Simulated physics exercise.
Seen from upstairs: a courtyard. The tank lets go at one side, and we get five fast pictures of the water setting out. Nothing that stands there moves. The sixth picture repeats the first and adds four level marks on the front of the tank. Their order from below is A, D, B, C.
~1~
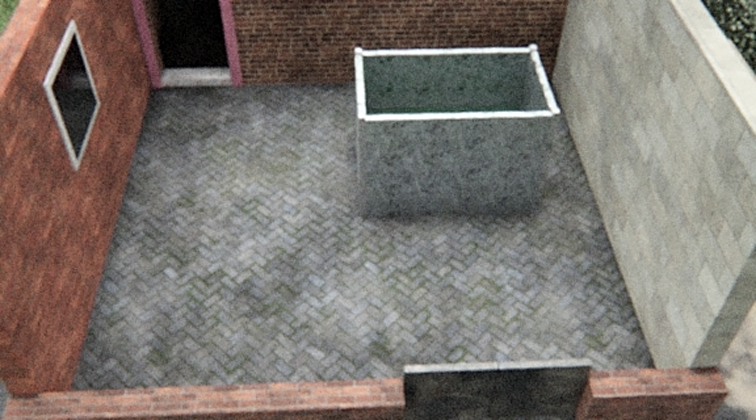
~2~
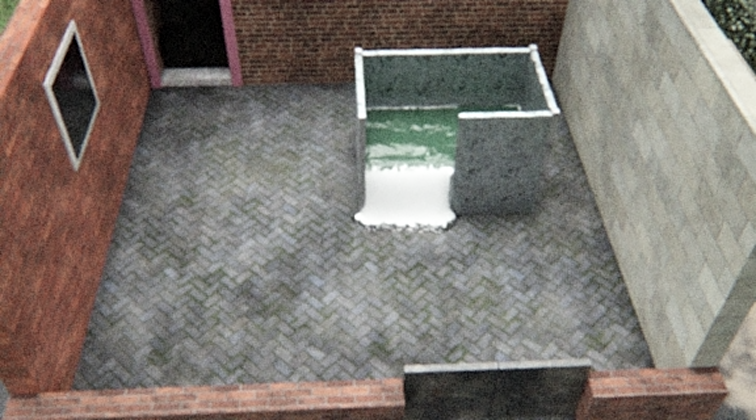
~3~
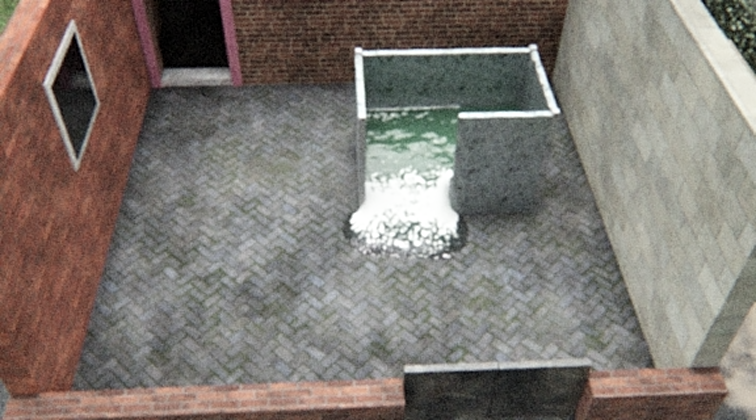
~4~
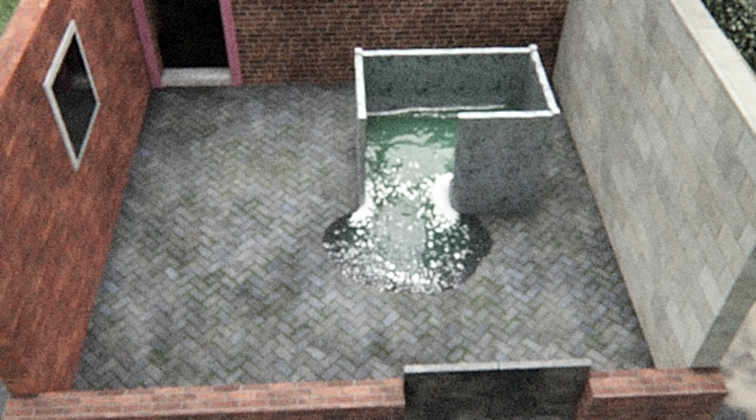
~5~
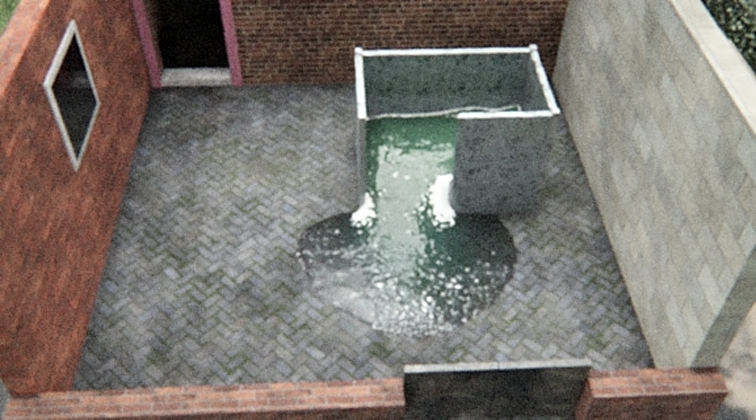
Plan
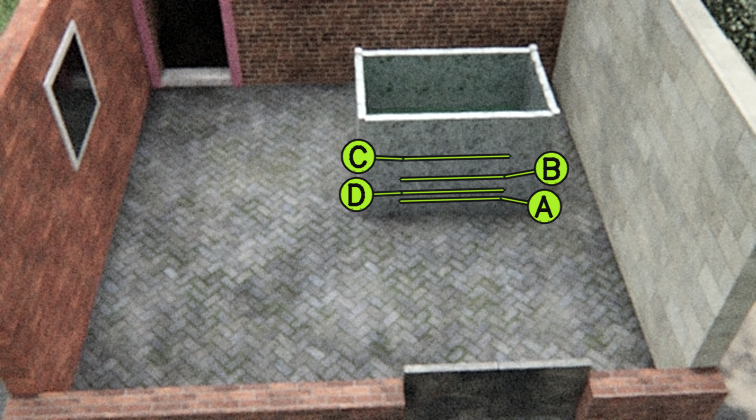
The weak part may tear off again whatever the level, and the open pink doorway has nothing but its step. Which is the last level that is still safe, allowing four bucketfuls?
C will do.
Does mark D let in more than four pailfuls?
No.
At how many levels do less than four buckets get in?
All of the four.
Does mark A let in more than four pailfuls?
No.
On the marked copy, A at (451, 199); B at (453, 178); C at (455, 157); D at (452, 191); from the bottom up A, D, B, C.
With A, nothing gets over.
With B, nothing gets over.
With C, a splash gets over, under a bucket.
With D, nothing gets over.
